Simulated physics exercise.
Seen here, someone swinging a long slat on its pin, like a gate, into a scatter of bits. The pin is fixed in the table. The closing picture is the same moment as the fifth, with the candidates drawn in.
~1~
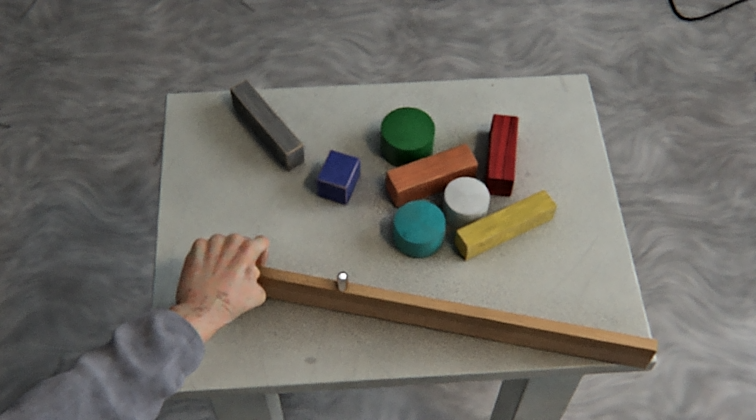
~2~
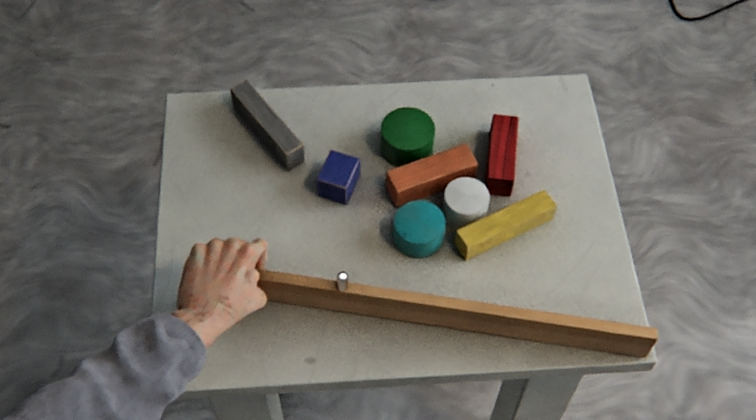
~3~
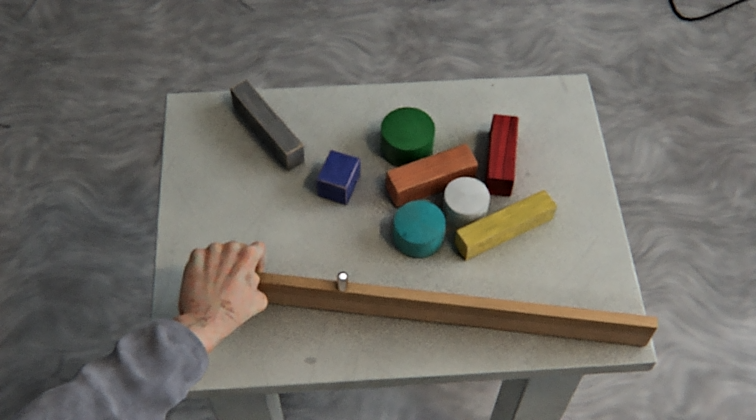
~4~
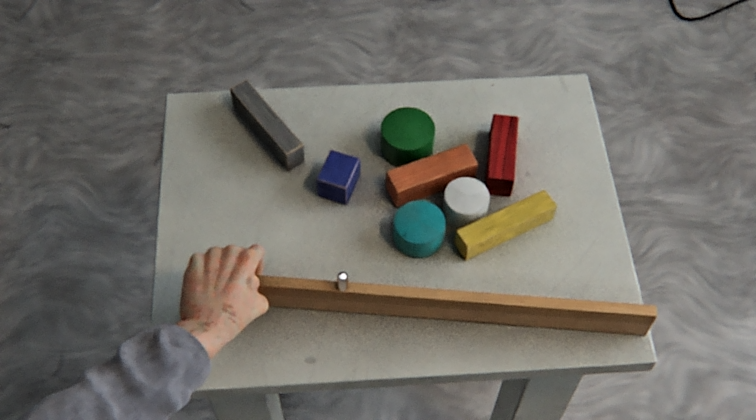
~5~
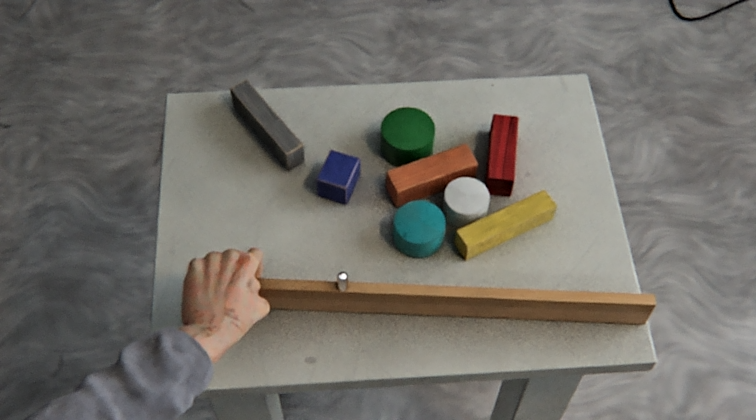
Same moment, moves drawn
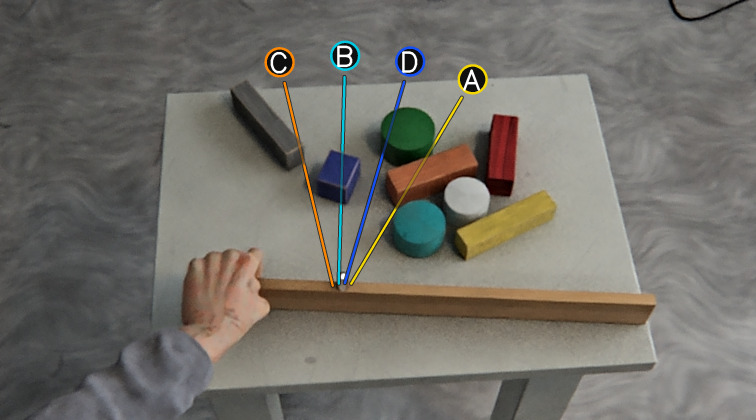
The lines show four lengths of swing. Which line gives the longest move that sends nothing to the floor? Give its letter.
A is the last safe line.
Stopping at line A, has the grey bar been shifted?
No.
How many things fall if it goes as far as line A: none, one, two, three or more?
The count is none.
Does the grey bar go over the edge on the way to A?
By then, no.
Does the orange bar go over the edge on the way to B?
No.
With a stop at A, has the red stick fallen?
By then, no.
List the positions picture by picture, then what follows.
The first picture shows red stick (502, 155); green tin (407, 137); yellow bar (505, 225).
The second picture shows arm (504, 310); white tin (466, 204).
The third picture shows arm (504, 305); blue block (339, 177).
The fourth picture shows arm (505, 299); grey bar (267, 125).
The fifth picture shows arm (504, 293); green tin (407, 137); yellow bar (505, 225); white tin (466, 204).
On the copy, A at (410, 185); B at (342, 173); C at (307, 177); D at (376, 175).
On A. First, arm (489, 236); grey bar (267, 125); green tin (407, 138).
Then, arm (452, 191); green tin (378, 115); red stick (484, 128).
Finally, arm (413, 169); green tin (348, 89); red stick (438, 93); nothing has fallen.
By contrast, B drops the red stick and green tin; C drops the red stick and green tin; D drops the red stick and green tin.
